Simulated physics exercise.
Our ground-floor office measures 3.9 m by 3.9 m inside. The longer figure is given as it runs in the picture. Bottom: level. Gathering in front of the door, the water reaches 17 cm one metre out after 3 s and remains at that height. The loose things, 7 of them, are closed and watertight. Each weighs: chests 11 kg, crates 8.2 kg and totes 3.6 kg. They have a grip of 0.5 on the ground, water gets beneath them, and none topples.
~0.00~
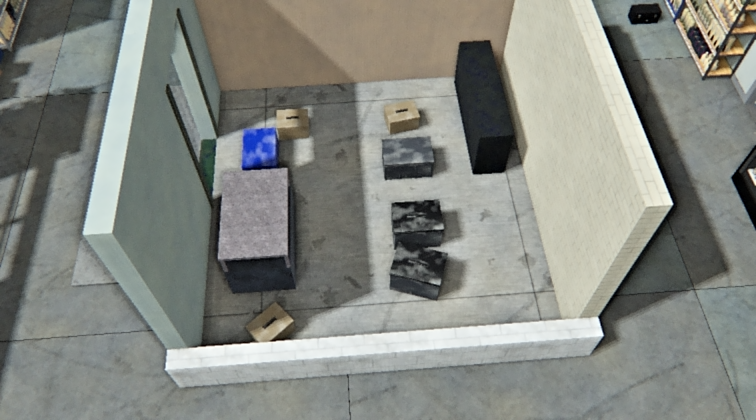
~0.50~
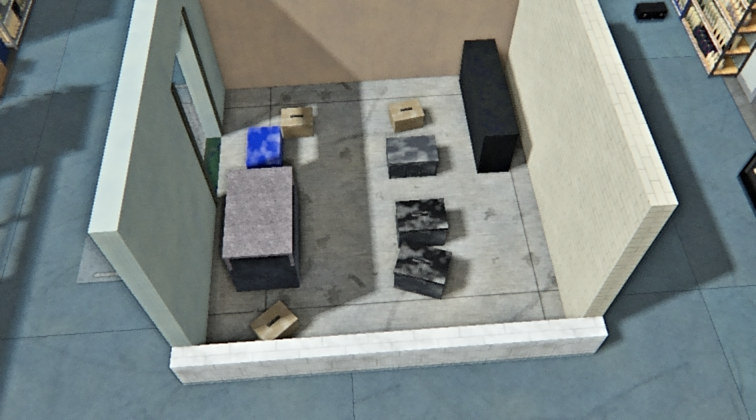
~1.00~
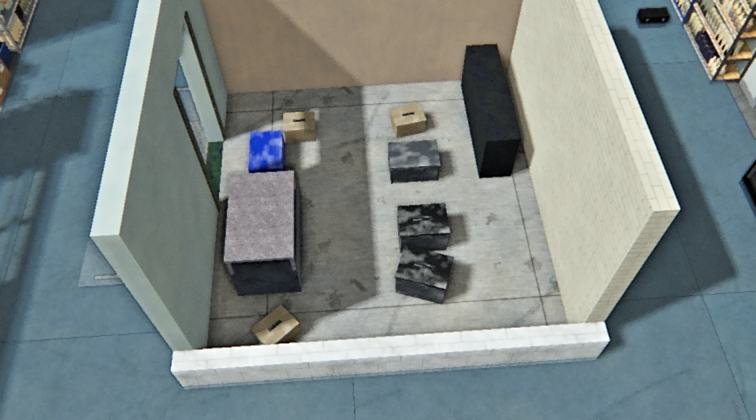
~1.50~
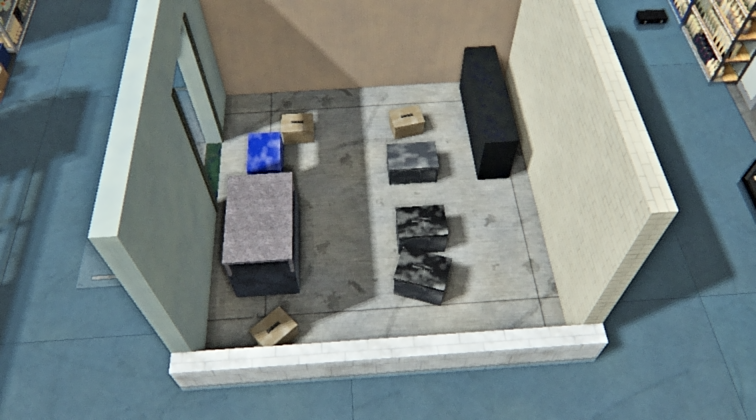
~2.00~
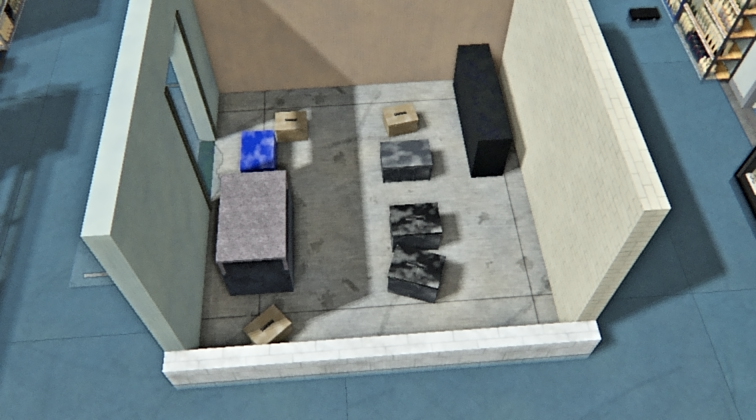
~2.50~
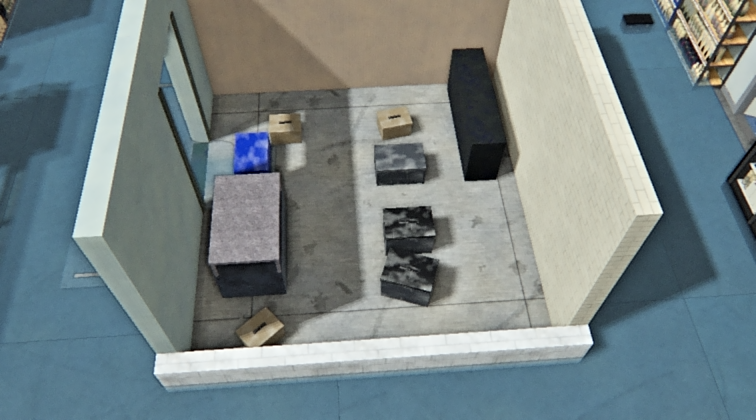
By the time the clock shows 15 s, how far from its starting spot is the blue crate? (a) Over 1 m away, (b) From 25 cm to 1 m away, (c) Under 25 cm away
a.
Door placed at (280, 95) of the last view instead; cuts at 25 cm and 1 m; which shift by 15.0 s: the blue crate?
Blue crate: Long trip.
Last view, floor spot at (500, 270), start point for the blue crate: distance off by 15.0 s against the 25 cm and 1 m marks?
Short answer, it is taken a long way.
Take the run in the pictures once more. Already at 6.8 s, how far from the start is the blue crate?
By then it has shifted roughly 200 cm.
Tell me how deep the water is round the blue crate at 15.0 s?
Depth: About 10 cm.
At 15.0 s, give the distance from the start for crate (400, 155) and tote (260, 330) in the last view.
Respectively 300 and 60 cm.
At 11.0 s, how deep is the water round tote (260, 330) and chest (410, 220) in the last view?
Close to 5 and 5 centimetres.
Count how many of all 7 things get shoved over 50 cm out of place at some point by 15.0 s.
Result: 7.
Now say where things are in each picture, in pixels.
The first picture shows the blue crate at (259, 147) rests on the ground; 0.0 m2 under water; 0 of 7 have shifted.
The second picture shows the blue crate at (263, 145), on the bottom; water covers 0.0 m2; 0 of 7 have shifted.
The third picture shows the blue crate at (265, 150) rests on the ground; 0.0 m2 under water; 0 of 7 have shifted.
The fourth picture shows the blue crate at (264, 151), on the bottom; water covers 0.0 m2; 0 of 7 have shifted.
The fifth picture shows the blue crate at (257, 149) rests on the ground; water covers 0.0 m2; 0 of 7 have shifted.
The sixth picture shows the blue crate at (251, 151) rests on the ground; 0.5 m2 under water; 0 of 7 have shifted.
After 3.5 s the blue crate is near (315, 146), 0.8 m from its start, aground; 0 afloat.
After 6.8 s the blue crate is near (408, 121), 2.0 m from its start, afloat; 4 afloat.
After 11.0 s the blue crate is near (464, 227), 2.7 m from its start, afloat; 6 afloat.
After 15.0 s the blue crate is near (304, 320), 2.4 m from its start, afloat; 7 afloat.
